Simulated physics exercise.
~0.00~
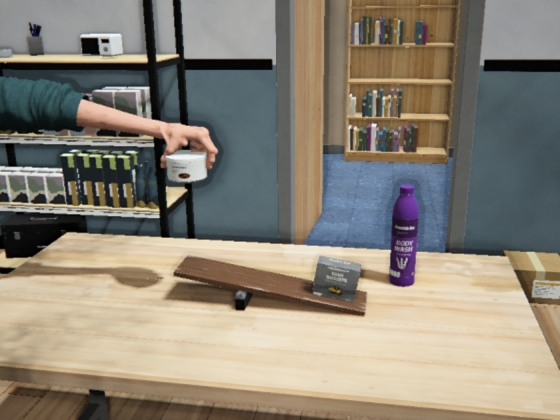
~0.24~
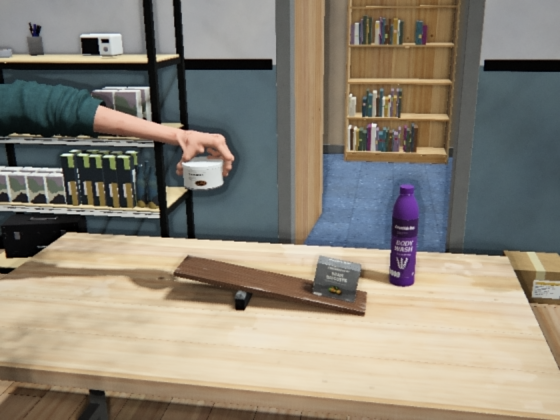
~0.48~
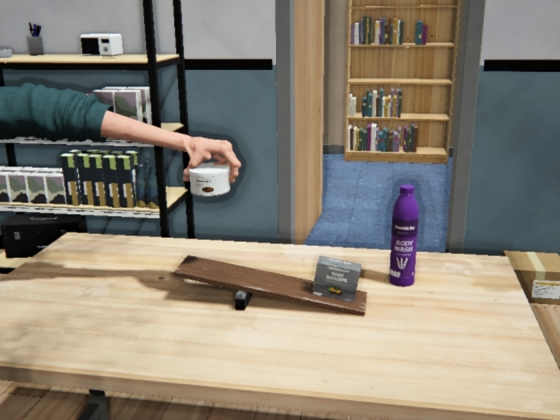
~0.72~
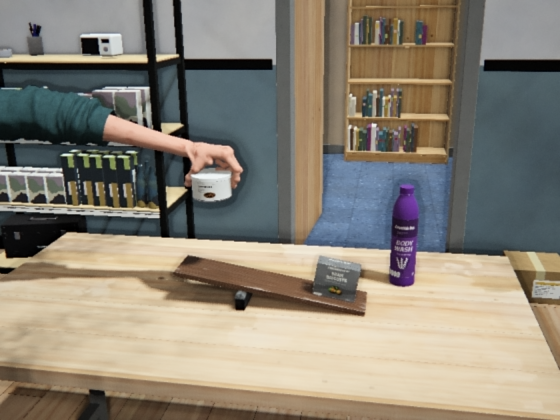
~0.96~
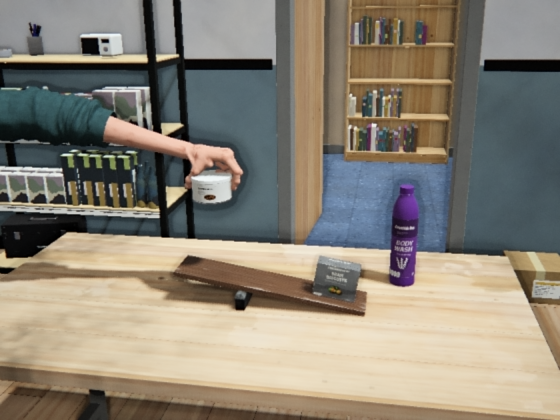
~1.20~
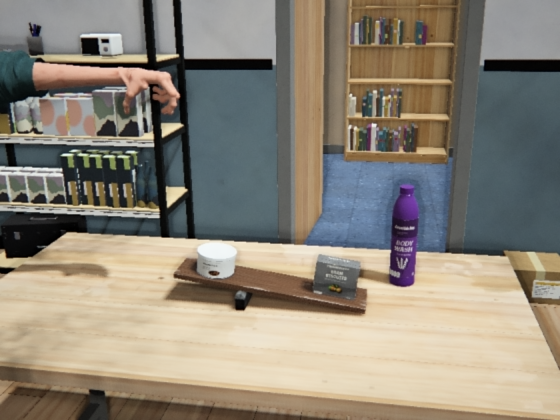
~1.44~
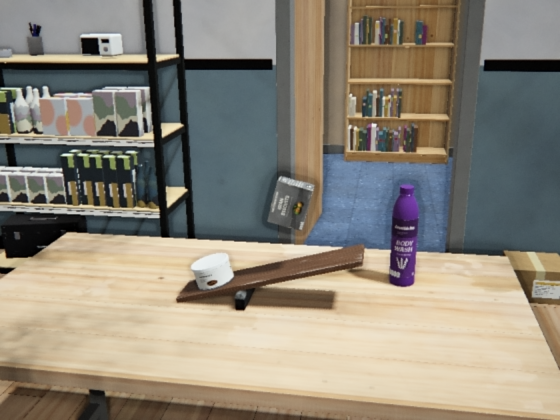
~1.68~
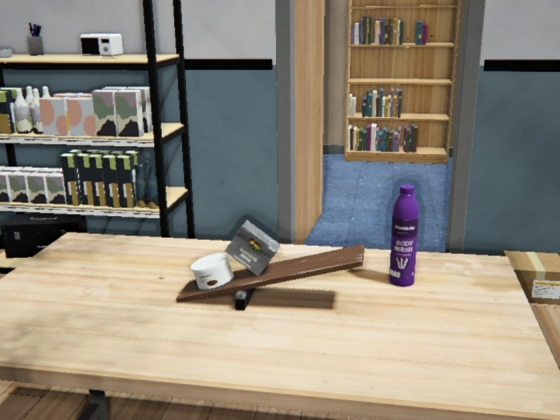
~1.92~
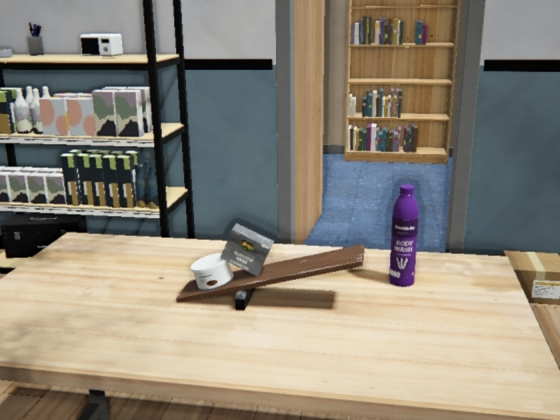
A white tub is held by a hand in a dark green sleeve, above the left, raised end of a brown plank on a wooden table, seen from the front and slightly above. The plank rests across a small black block, with a grey packet on its lowered right end and a purple bottle standing farther right, shelves behind. The tub shifts right and down, then drops onto the plank as the hand draws back. The left end tips down, flinging the packet up and leftward. It lands upside down against the tub, while the bottle stays standing.
